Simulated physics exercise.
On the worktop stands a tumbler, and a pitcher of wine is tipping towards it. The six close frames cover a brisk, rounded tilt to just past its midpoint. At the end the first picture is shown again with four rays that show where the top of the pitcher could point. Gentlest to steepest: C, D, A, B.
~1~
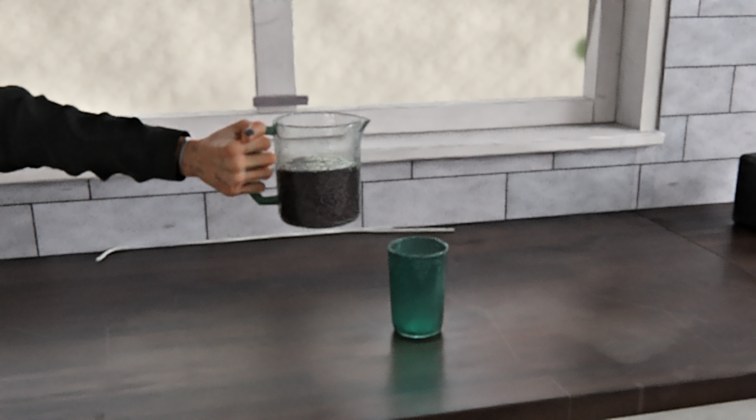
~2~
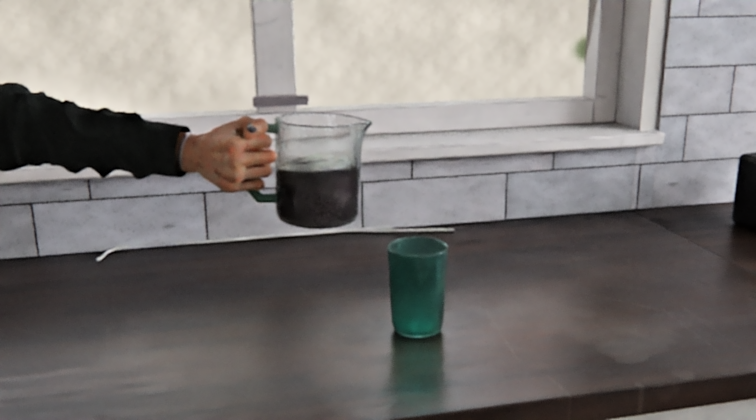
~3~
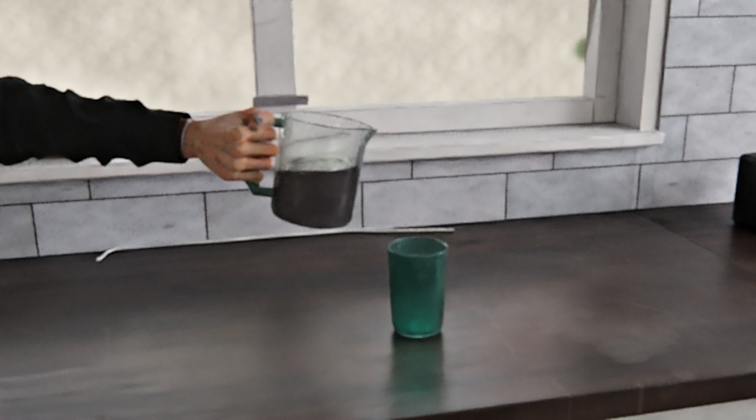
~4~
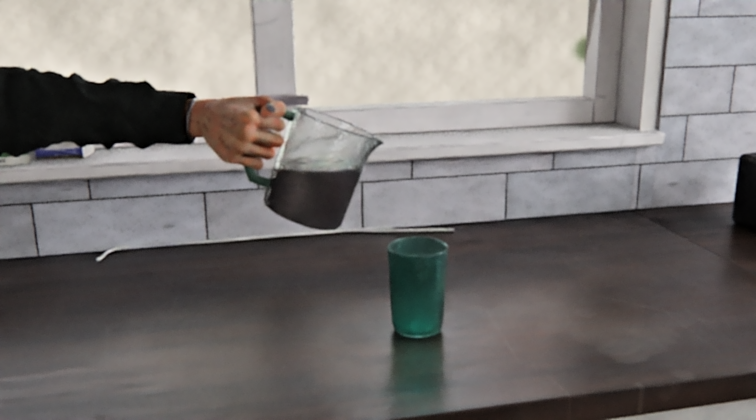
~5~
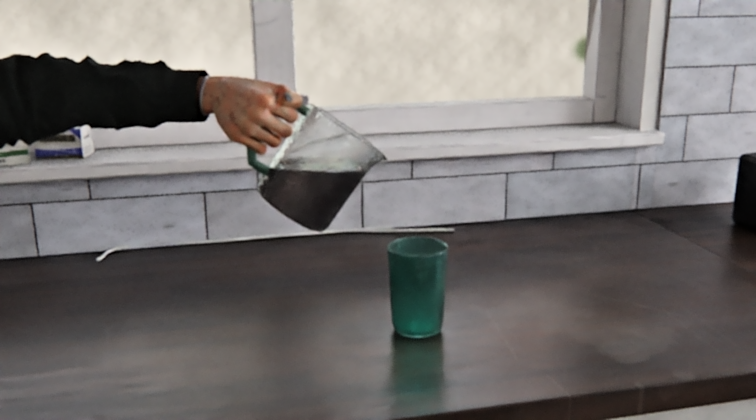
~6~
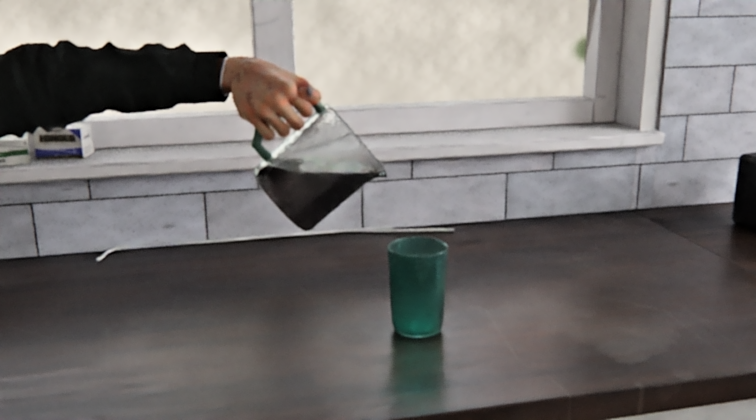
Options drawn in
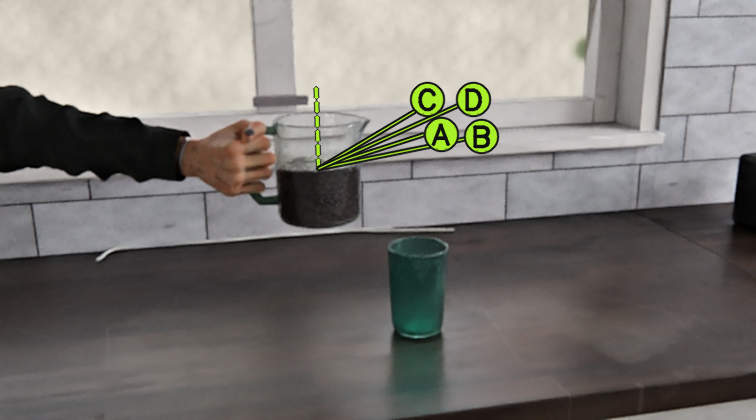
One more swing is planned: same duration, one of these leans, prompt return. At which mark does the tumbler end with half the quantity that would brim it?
Take D.
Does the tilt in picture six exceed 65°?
No.
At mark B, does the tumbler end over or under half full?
Over.
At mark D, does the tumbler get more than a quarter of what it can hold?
Yes, clearly.
On the marked copy, A at (423, 134); B at (465, 139); C at (414, 111); D at (457, 105).
Choosing A, the tumbler ends with about 67 % of what it can hold.
Choosing B, the tumbler ends with about 85 % of what it can hold.
Choosing C, the tumbler ends with about 30 % of what it can hold.
Choosing D, the tumbler ends with about 49 % of what it can hold.
